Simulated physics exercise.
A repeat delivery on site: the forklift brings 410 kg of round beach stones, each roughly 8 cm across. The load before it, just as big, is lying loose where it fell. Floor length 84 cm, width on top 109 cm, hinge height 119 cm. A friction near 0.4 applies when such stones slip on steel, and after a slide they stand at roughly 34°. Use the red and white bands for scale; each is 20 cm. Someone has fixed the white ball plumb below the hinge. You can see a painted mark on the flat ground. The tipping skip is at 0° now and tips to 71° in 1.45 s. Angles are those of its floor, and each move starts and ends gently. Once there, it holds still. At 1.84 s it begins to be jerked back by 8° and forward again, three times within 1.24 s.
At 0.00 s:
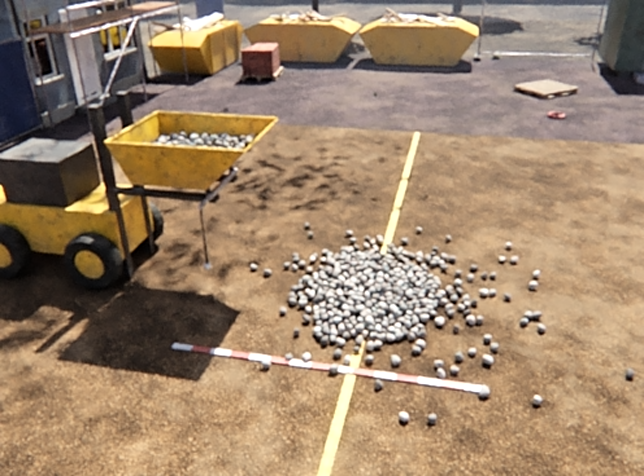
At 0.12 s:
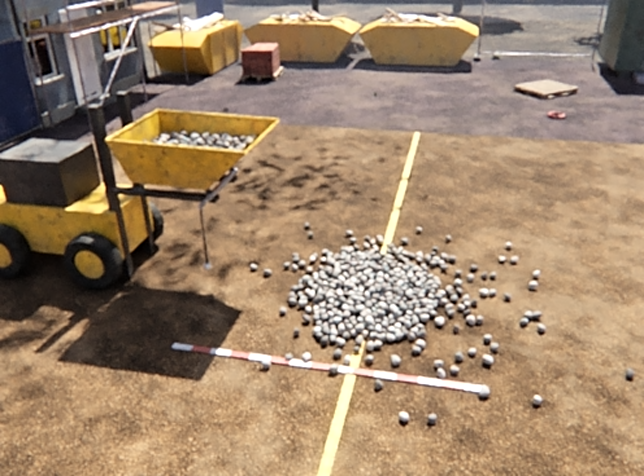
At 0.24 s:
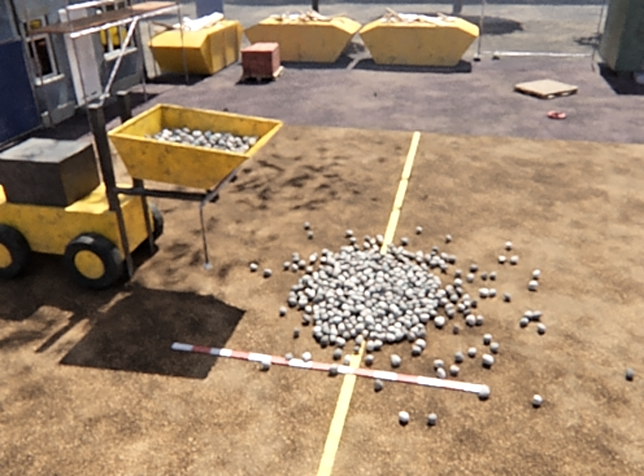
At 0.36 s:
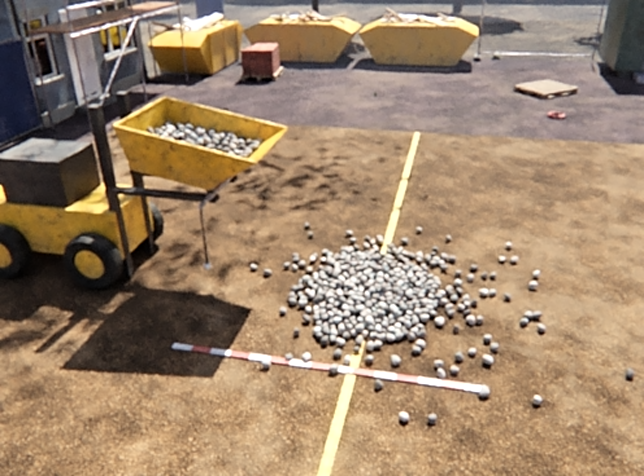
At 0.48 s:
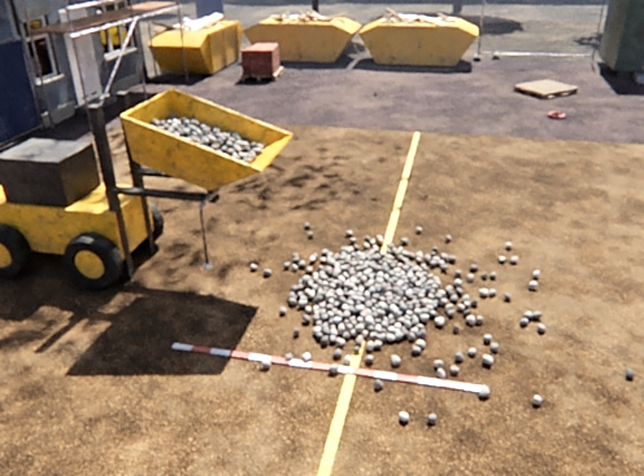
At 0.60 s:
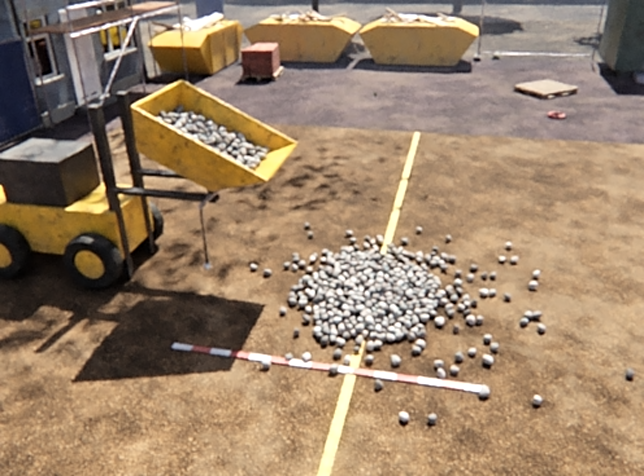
A yellow forklift with a dark block on its body stands at the left of a sunlit dirt yard, seen from above by a still camera. It carries a yellow skip of grey stones, while a loose pile of similar stones lies across a yellow line beside a red-and-white rod, with yellow containers behind. The skip tilts steadily down to the right, and its shadow spreads.
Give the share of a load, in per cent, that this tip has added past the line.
This tip adds roughly 32 per cent of a load.
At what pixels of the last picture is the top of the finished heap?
I'd say somewhere near (352, 270).
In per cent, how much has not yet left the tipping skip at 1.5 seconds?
Around 55 in a hundred.
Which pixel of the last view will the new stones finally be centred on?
Roughly pixel (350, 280) in the last view.
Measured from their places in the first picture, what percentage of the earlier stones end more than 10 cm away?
I'd put it at about 25 per cent.
After 1.1 s the floor is at 60°; in per cent of one load, 100 in the tipping skip, 53 short of the line, 46 past the line; the foremost stones are at (544, 323).
After 1.5 s the floor is at 71°; in per cent of one load, 56 in the tipping skip, 98 short of the line, 46 past the line; the foremost stones are at (544, 323).
After 3.5 s the floor is at 71°; in per cent of one load, 0 in the tipping skip, 121 short of the line, 78 past the line; the foremost stones are at (544, 323).
After 6.2 s the floor is at 71°; in per cent of one load, 0 in the tipping skip, 121 short of the line, 78 past the line; the foremost stones are at (544, 323). Net gain past the line, 32.
